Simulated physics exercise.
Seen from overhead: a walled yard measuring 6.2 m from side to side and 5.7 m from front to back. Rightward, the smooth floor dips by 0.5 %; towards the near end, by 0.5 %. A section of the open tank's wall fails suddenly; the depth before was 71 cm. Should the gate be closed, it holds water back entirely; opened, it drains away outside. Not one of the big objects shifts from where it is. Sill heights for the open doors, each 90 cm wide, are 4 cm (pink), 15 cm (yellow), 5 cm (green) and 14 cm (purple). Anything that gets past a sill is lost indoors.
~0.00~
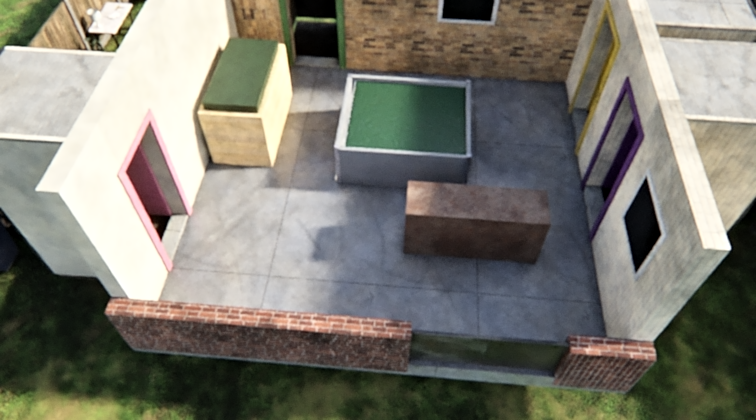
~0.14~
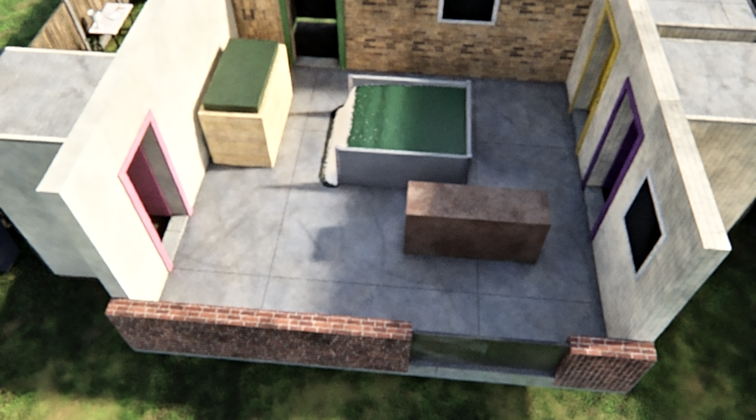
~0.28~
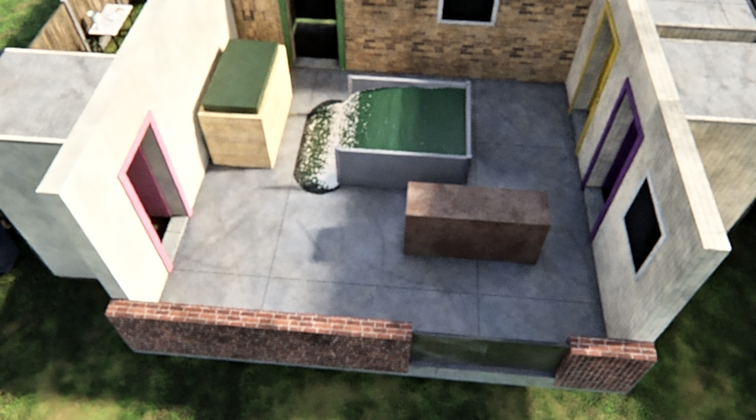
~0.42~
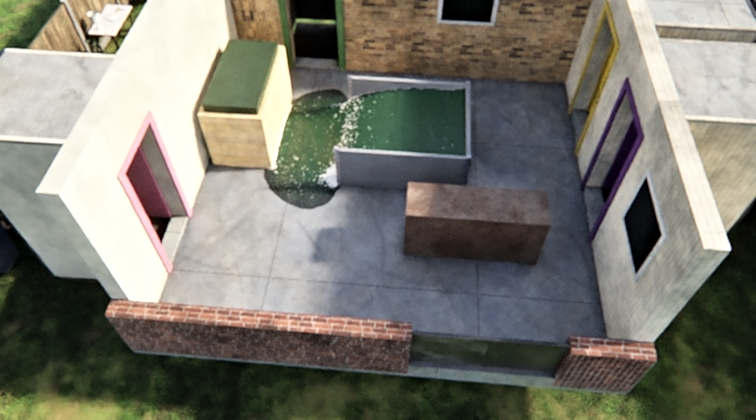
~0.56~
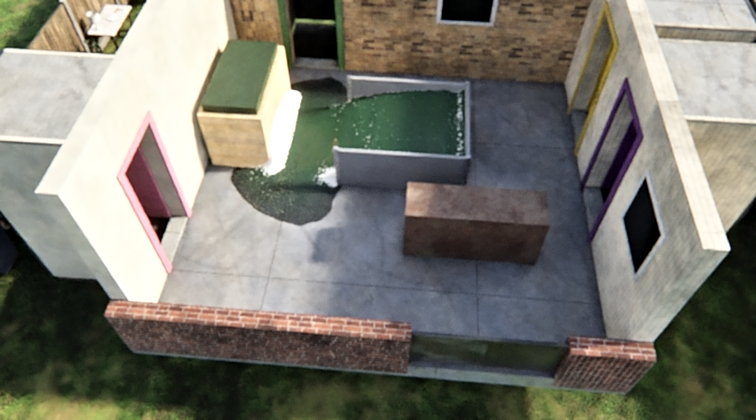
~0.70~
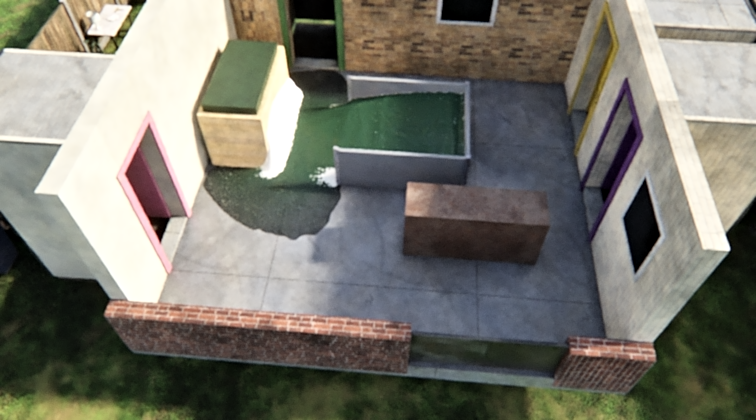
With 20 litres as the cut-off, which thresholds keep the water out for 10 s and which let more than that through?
The pink door will let too much through; the yellow door will not let too much through; the green door will let too much through; the purple door will not let too much through.
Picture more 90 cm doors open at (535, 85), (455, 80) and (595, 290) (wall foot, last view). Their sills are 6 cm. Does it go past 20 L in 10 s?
Result in order - not enough, not enough, more than that.
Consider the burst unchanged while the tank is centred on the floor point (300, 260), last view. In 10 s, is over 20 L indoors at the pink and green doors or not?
So the pink door tops the limit and the green door keeps within it.
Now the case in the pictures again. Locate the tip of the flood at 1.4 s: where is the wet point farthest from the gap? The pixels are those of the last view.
Point: Roughly (170, 270).
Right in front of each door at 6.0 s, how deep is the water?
Depths in cm: Pink 7, yellow 5, green 9, purple 5.
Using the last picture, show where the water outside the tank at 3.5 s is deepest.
Near (149, 326).
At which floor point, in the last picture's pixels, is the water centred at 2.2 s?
The water's centre sits at about (323, 160).
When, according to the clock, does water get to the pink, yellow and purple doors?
The front reaches pink at 1.2 s, yellow at 4.0 s, purple at 5.5 s.
After 1.4 s water covers 25 % of the floor and is deepest (50 cm) near (289, 143); pink door 13 cm at the sill, 2 L in, yellow door not reached, green door 14 cm at the sill, 30 L in, purple door not reached.
After 2.2 s water covers 40 % of the floor and is deepest (41 cm) near (154, 315); pink door 14 cm at the sill, 46 L in, yellow door not reached, green door 15 cm at the sill, 184 L in, purple door not reached.
After 3.5 s water covers 55 % of the floor and is deepest (24 cm) near (149, 326); pink door 12 cm at the sill, 94 L in, yellow door not reached, green door 18 cm at the sill, 367 L in, purple door not reached.
After 6.0 s water covers 85 % of the floor and is deepest (18 cm) near (599, 316); pink door 7 cm at the sill, 152 L in, yellow door 5 cm at the sill, 0 L in, green door 9 cm at the sill, 459 L in, purple door 5 cm at the sill, 0 L in.
After 10.0 s water covers 95 % of the floor and is deepest (10 cm) near (482, 355); pink door 6 cm at the sill, 171 L in, yellow door 9 cm at the sill, 0 L in, green door 5 cm at the sill, 479 L in, purple door 5 cm at the sill, 0 L in.
